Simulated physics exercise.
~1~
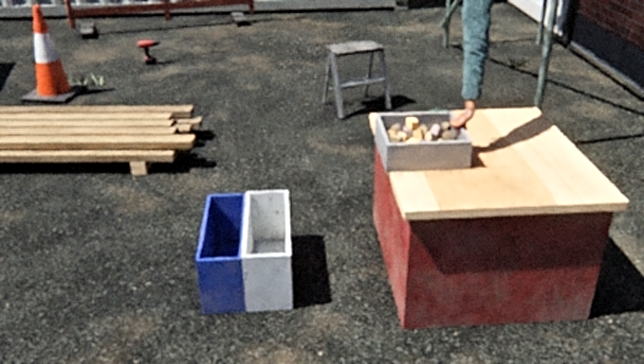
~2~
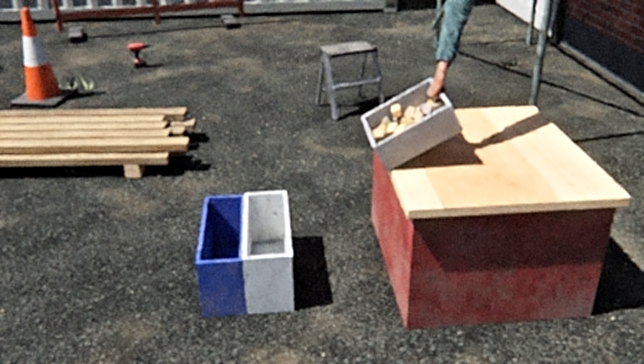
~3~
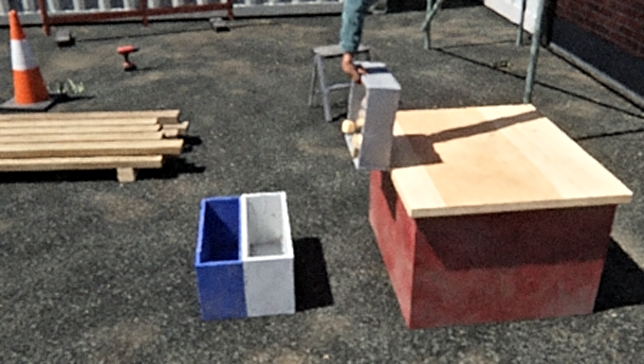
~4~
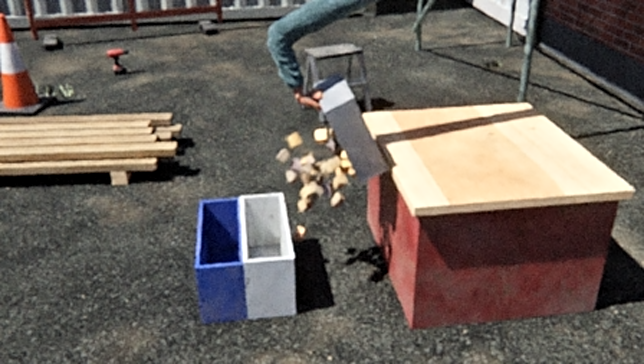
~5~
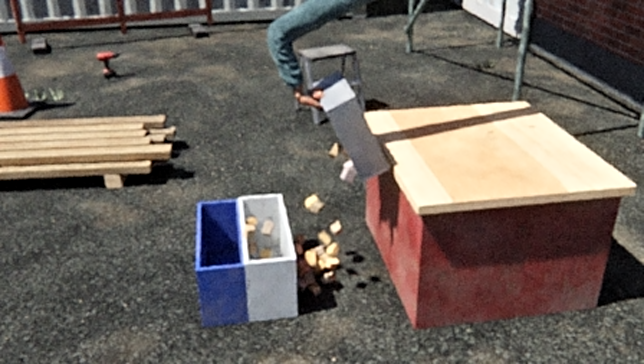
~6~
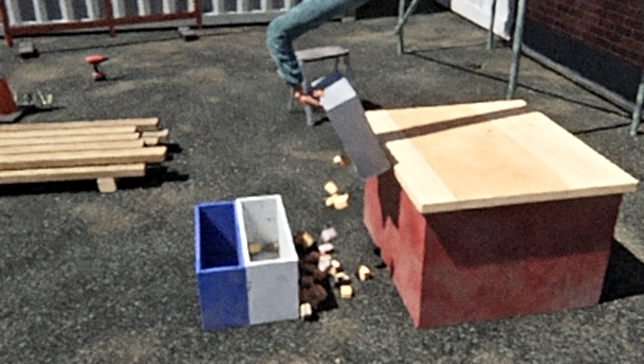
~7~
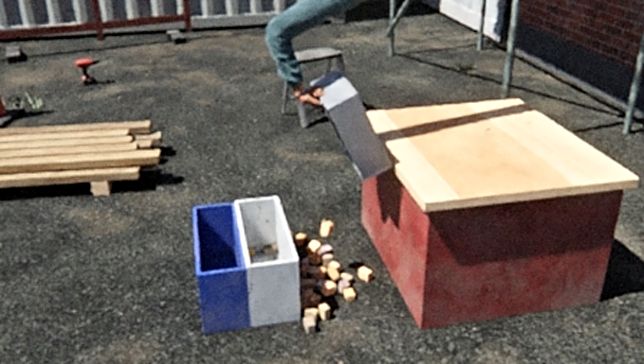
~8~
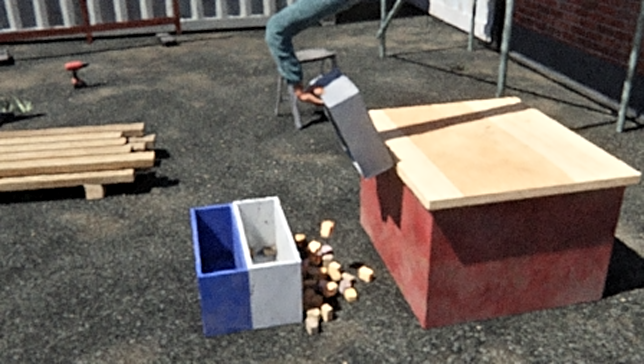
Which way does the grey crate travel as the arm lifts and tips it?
The grey crate moves to the left, ending up tipped over at the left edge of the bench.
